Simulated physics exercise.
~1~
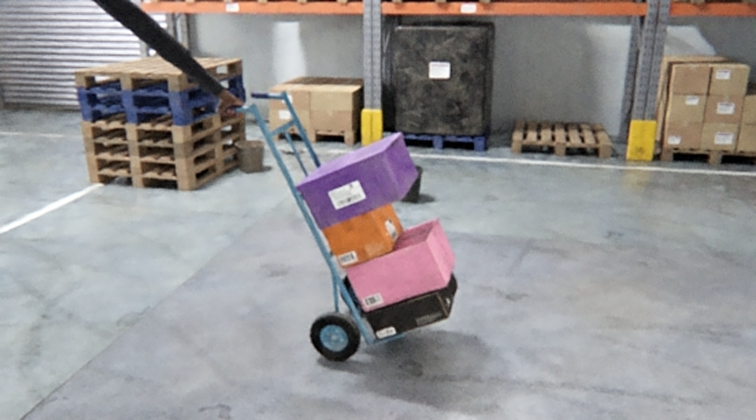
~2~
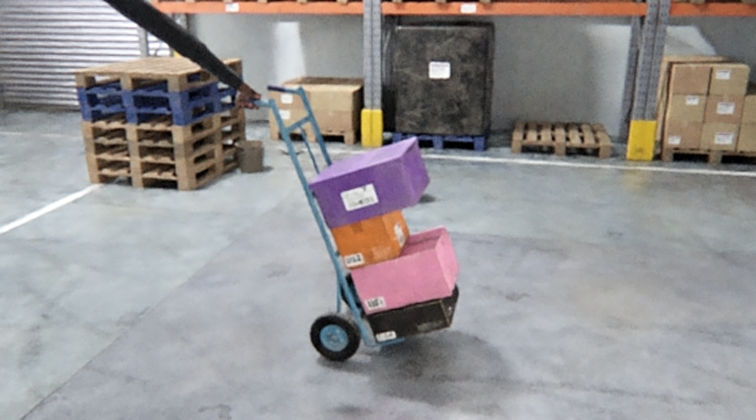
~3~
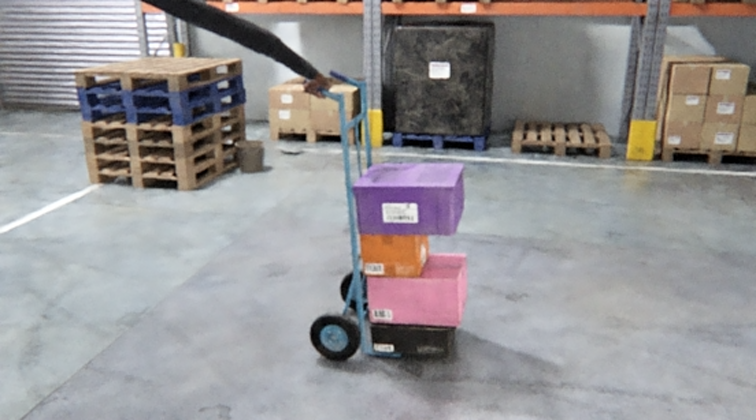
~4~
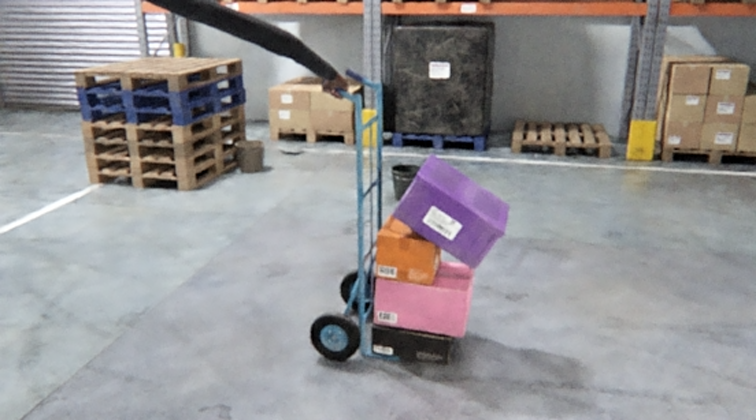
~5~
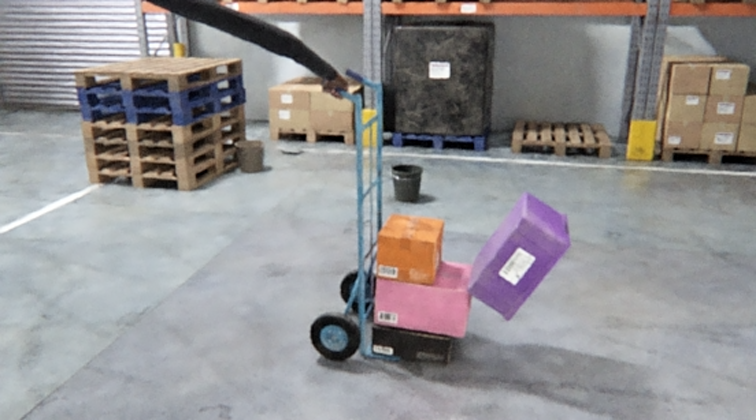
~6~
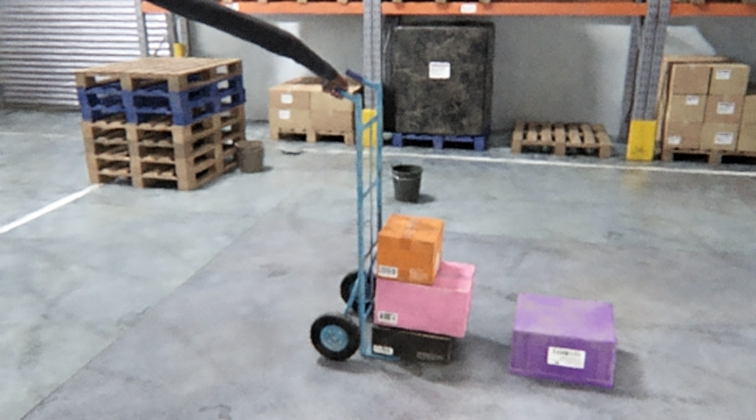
Purple box toppling off a stack of four on a blue hand truck tilted upright by a dark arm, landing on the floor to the right.
